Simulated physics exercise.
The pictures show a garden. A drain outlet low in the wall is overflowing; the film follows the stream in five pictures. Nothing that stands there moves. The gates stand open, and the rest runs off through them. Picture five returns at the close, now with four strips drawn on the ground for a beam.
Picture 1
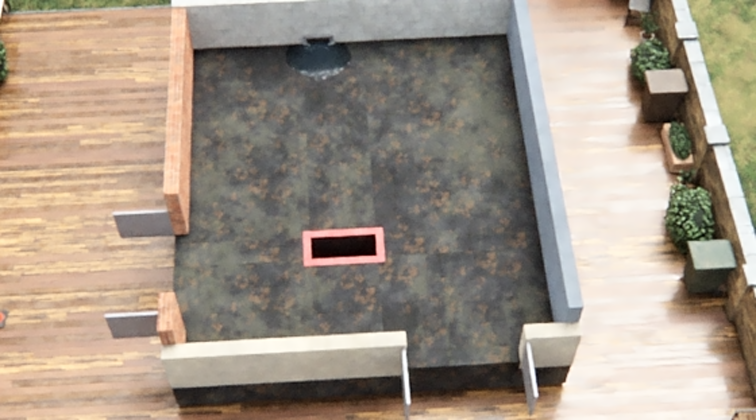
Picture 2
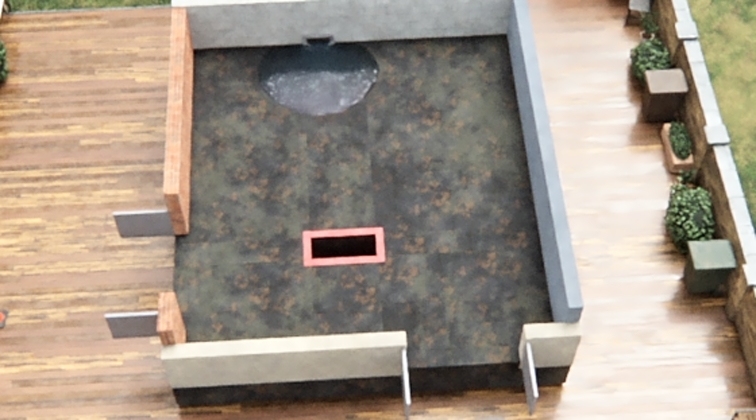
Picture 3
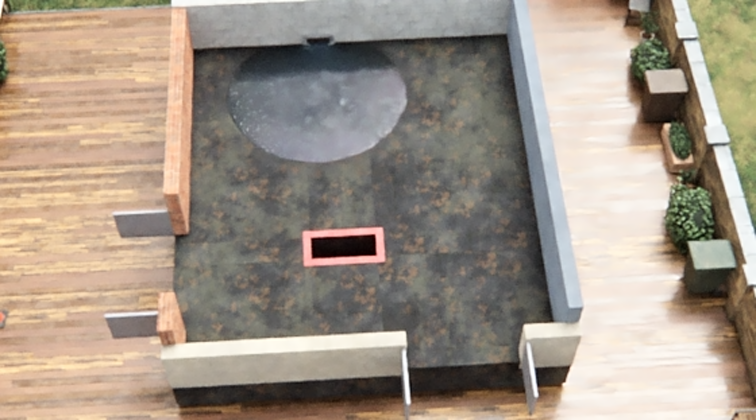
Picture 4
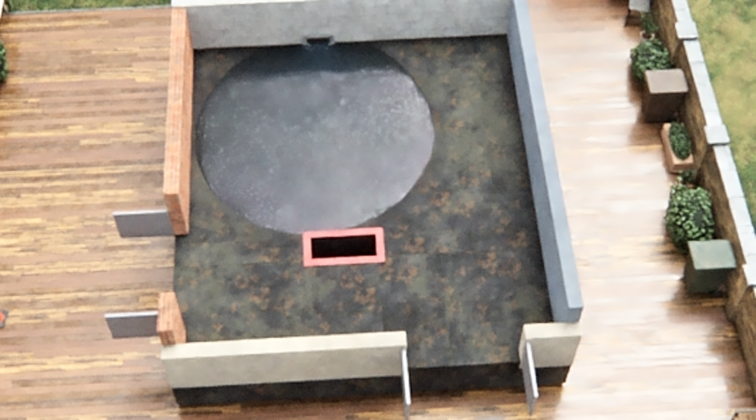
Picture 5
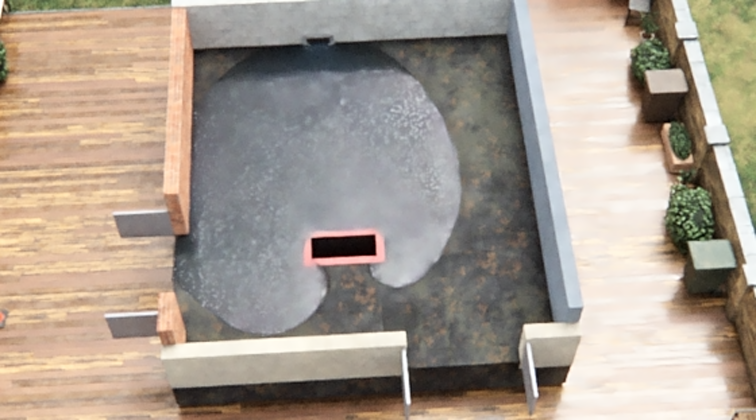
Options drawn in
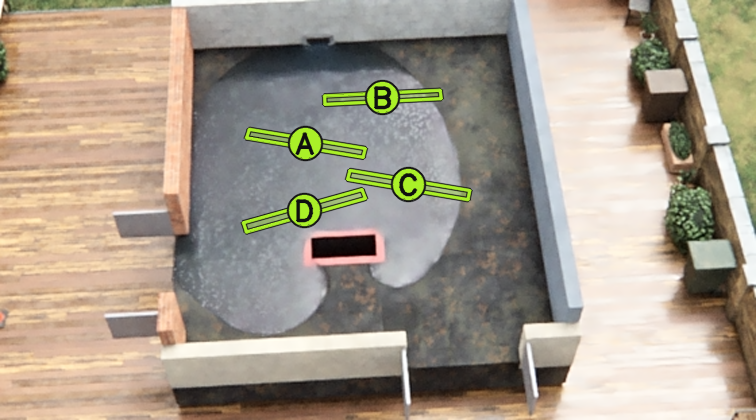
Water spreading from an outfall in the far wall across a dark walled garden floor, reaching and curling around a red-edged drain pit.
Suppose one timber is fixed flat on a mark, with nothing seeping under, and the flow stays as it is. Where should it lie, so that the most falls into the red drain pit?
C works best here.
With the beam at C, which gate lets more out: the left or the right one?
The right one.
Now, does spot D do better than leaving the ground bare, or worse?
Worse.
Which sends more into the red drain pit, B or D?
B.
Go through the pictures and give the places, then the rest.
Outfall at (318, 39); red drain pit at (344, 247); open gate at (187, 281); open gate at (461, 352); front seen at (306, 72), 2 % of the ground wet; red drain pit still dry, in the first picture.
Front seen at (285, 105), 7 % of the ground wet; red drain pit still dry, in the second picture.
Front seen at (283, 155), 17 % of the ground wet; red drain pit still dry, in the third picture.
Front seen at (343, 227), 32 % of the ground wet; red drain pit still dry, in the fourth picture.
Front seen at (244, 324), 49 % of the ground wet; red drain pit taking water, in the fifth picture.
On the marked copy, A from (247, 133) to (364, 152); B from (324, 100) to (440, 94); C from (348, 174) to (468, 195); D from (244, 227) to (363, 194).
Choosing A, about 10 % of the stream goes into the red drain pit, about 87 % out by the gates.
Choosing B, about 13 % of the stream goes into the red drain pit, about 85 % out by the gates.
Choosing C, about 20 % of the stream goes into the red drain pit, about 78 % out by the gates.
Choosing D, about 9 % of the stream goes into the red drain pit, about 88 % out by the gates.
